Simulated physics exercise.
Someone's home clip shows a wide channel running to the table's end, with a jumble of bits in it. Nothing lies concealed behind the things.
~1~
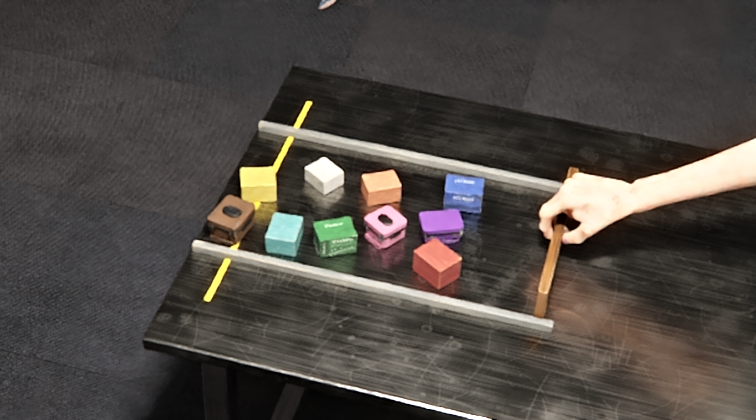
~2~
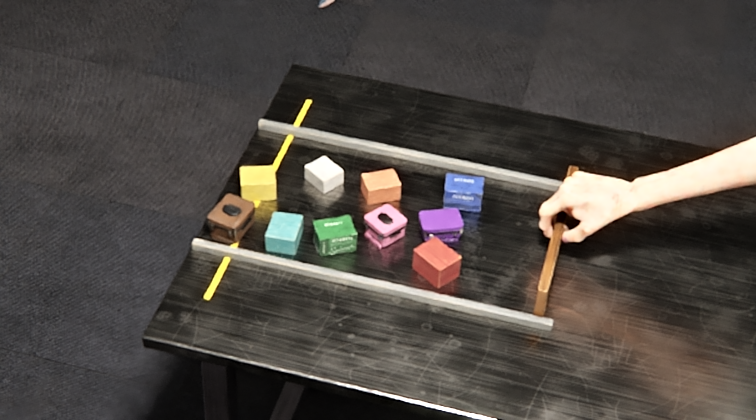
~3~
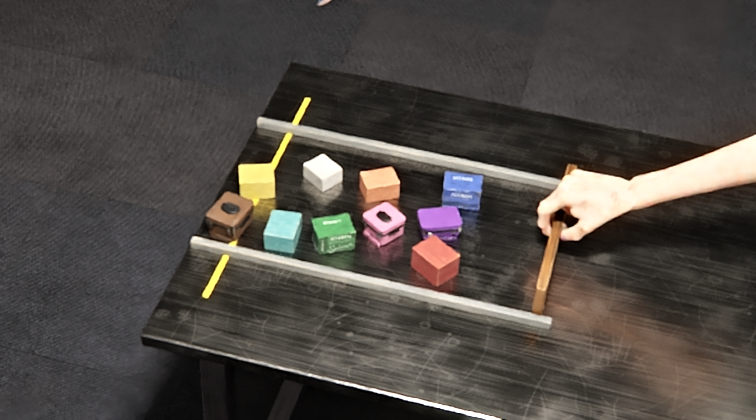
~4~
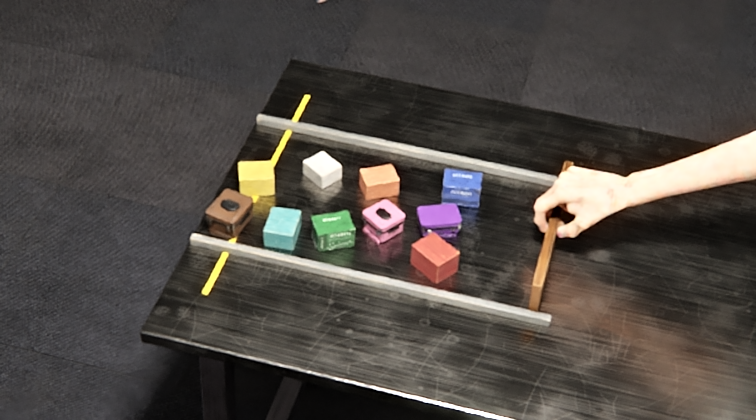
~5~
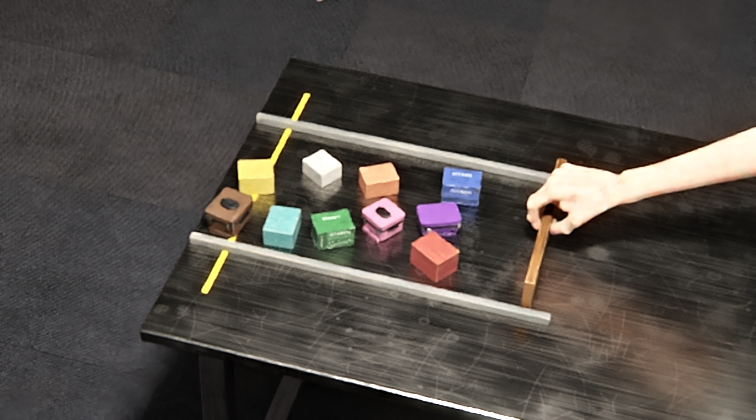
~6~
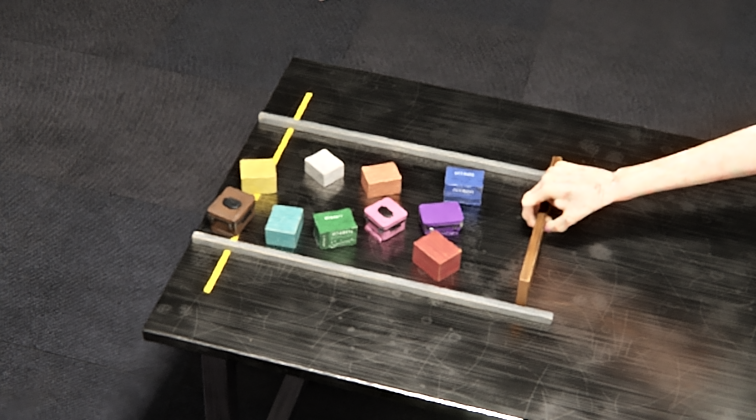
A hand slides a wooden bar slightly left toward colorful blocks between two rails.
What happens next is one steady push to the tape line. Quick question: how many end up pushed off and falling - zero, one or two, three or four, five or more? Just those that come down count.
Five or more.
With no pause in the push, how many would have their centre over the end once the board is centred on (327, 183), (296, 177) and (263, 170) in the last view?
Per position: 1 / 2 / 6.
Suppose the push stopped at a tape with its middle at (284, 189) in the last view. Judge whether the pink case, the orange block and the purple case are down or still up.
In order, the pink case keeps its spot, then the orange block keeps its spot, then the purple case keeps its spot.
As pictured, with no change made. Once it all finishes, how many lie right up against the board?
4 in contact.
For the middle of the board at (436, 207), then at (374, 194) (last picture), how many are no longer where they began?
First 4, after that 8.
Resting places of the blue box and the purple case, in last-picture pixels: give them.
First (265, 134), then (246, 172).
Early on, none off yet; brown case at rest near (232, 212); yellow block at rest near (258, 177); turquoise block at rest near (284, 226).
A while later, none off yet; brown case at rest near (232, 212); yellow block at rest near (258, 177); turquoise block travelled a little near (265, 224).
Further along, none off yet; brown case leaning well over near (176, 221); yellow block moving near (251, 177); turquoise block travelled well along near (213, 214).
Finally, the number that fall off is five or more; lost, orange block, green box, white block, turquoise block, yellow block and brown case.
